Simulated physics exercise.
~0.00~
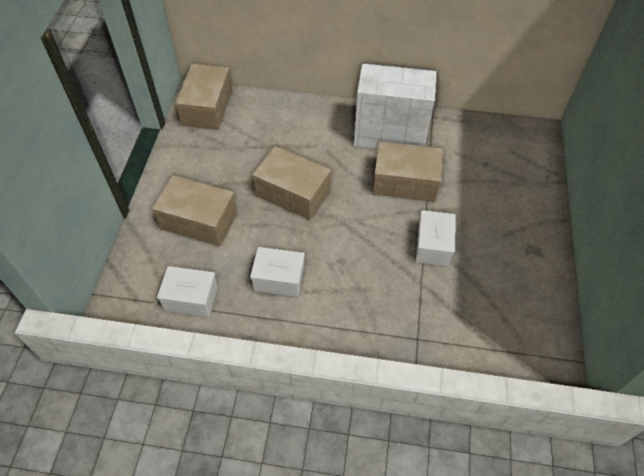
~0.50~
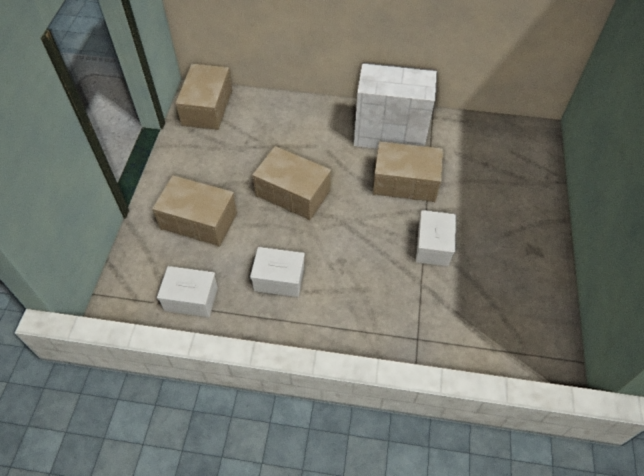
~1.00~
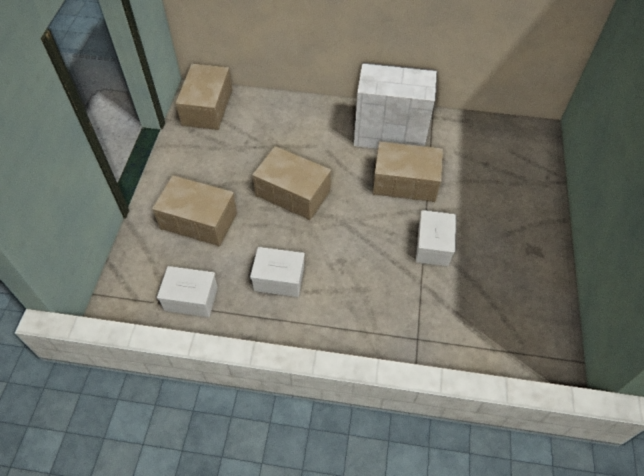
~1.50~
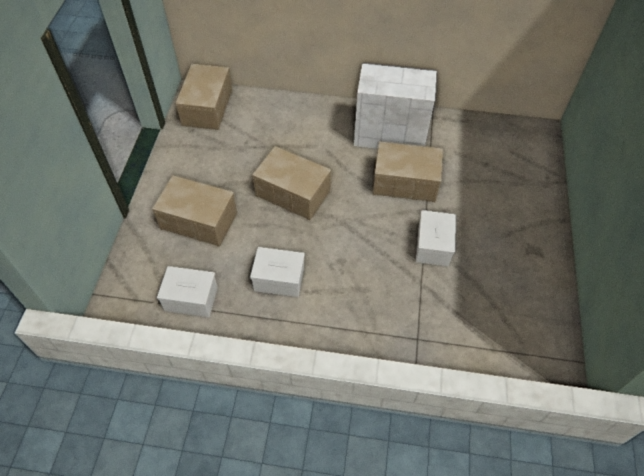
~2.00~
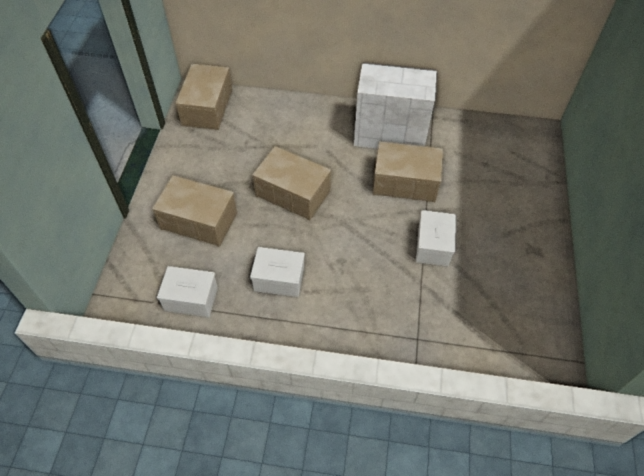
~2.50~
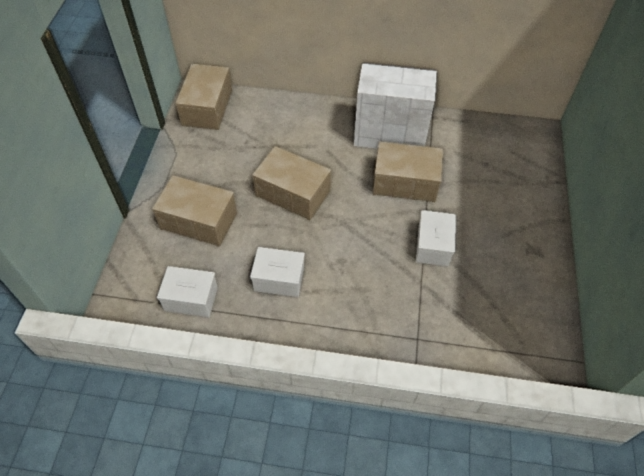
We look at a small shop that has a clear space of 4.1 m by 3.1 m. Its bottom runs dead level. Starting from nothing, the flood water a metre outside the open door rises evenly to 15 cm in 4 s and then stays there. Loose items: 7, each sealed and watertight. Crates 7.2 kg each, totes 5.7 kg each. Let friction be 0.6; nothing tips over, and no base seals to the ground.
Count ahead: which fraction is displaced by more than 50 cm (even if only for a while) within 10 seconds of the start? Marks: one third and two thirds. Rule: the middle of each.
The middle of three bands.
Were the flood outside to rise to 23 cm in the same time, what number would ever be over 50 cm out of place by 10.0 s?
Count: 6.
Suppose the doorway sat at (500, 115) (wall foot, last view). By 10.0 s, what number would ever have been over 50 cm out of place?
Then 2 of them would.
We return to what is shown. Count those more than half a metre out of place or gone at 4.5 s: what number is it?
By then 0.
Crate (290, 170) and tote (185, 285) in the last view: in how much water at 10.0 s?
8 and 3 cm.
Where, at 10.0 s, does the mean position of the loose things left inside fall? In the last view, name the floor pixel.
Around (357, 225).
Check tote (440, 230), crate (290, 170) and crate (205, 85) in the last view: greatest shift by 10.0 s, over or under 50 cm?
One by one in that order: Above; above; below.
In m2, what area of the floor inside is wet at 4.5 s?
Flooded: Near 4.0 m2.
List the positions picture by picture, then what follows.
In the first picture, a crate at (193, 200) rests on the ground; a crate at (292, 172) rests on the ground; 0.0 m2 under water; 0 of 7 have shifted.
In the second picture, a crate at (193, 200) rests on the ground; a crate at (292, 172), on the bottom; 0.0 m2 under water; 0 of 7 have shifted.
In the third picture, a crate at (193, 200), on the bottom; a crate at (292, 172), on the bottom; water covers 0.0 m2; 0 of 7 have shifted.
In the fourth picture, a crate at (193, 200), on the bottom; a crate at (292, 172), on the bottom; 0.0 m2 under water; 0 of 7 have shifted.
In the fifth picture, a crate at (193, 200), on the bottom; a crate at (292, 172) rests on the ground; 0.0 m2 under water; 0 of 7 have shifted.
In the sixth picture, a crate at (193, 200) rests on the ground; a crate at (292, 172) rests on the ground; 0.2 m2 under water; 0 of 7 have shifted.
After 3.5 s 0 of 7 are over 50 cm from their spots; 0 afloat.
After 4.5 s 0 of 7 are over 50 cm from their spots; 0 afloat.
After 7.0 s 3 of 7 are over 50 cm from their spots; 1 afloat.
After 10.0 s 4 of 7 are over 50 cm from their spots, and 4 have been at some point; 5 afloat.
